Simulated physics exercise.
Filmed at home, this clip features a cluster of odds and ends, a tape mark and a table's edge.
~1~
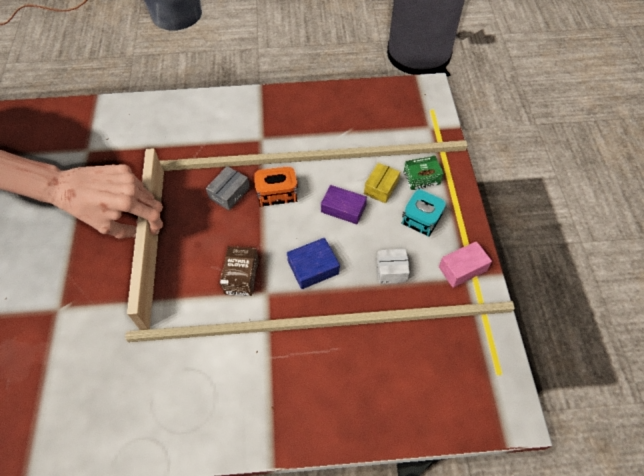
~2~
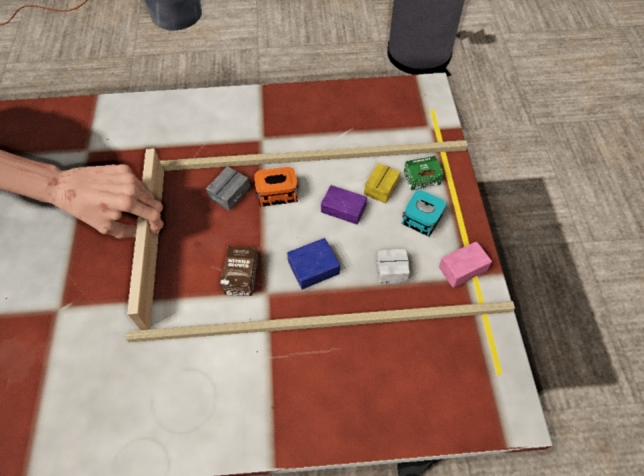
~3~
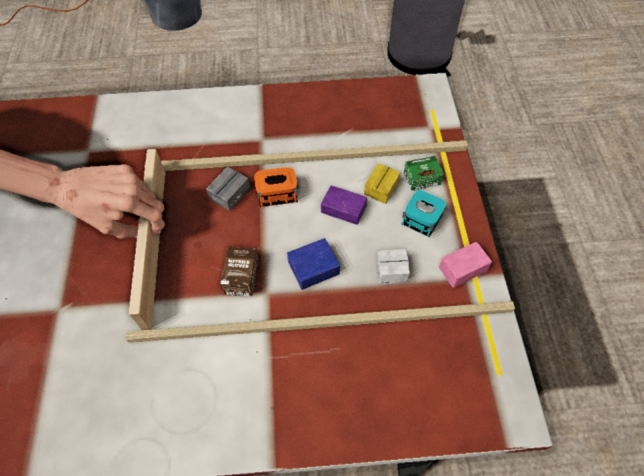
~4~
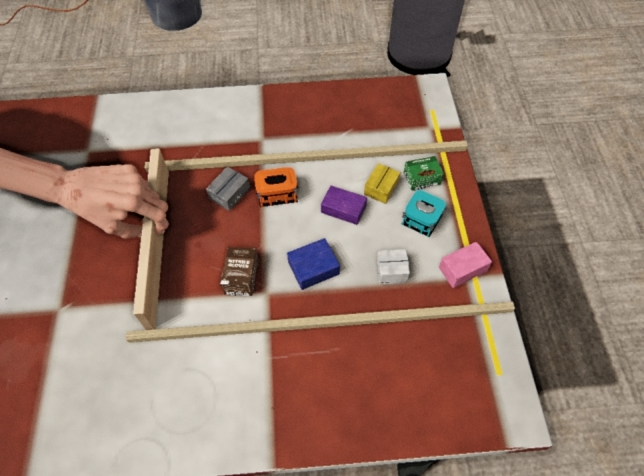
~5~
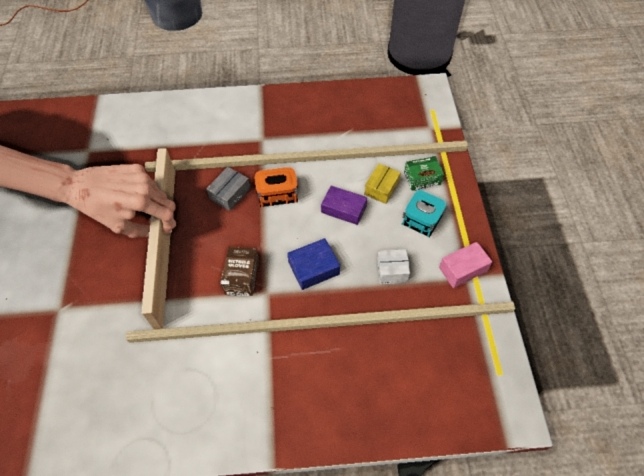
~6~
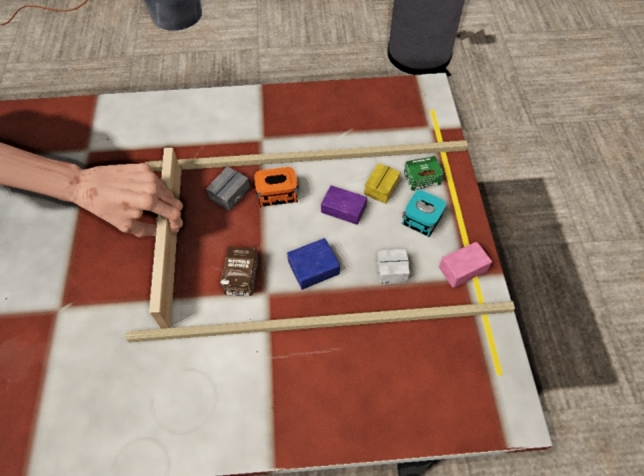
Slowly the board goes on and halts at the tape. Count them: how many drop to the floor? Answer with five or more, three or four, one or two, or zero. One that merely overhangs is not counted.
The count that falls is five or more.
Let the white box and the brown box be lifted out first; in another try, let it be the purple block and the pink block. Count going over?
Well, the first time you'd get 5, and the next time 5.
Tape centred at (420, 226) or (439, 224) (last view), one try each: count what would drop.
It comes to 4, then 4.
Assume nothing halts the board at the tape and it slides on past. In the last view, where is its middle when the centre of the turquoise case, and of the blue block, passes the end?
Middle: Roughly (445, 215); roughly (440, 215).
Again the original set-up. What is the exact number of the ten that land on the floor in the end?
Exactly 7.
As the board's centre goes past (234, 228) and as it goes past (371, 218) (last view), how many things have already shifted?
At that stage 3; at the next, 9.
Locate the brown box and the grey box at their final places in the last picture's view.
The brown box stops around (486, 251); the grey box around (462, 165).
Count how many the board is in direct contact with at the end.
All in all, 3.
Soon after, none off yet; pink block at rest near (465, 264); green box at rest near (423, 173); turquoise case at rest near (424, 213).
Then, none off yet; pink block moved about its own width near (494, 264); green box moved about its own width near (465, 171); turquoise case at rest near (424, 213).
By the end, the number that fall off is five or more; fallen, orange case, blue block, white box, yellow box, turquoise case, green box and pink block.
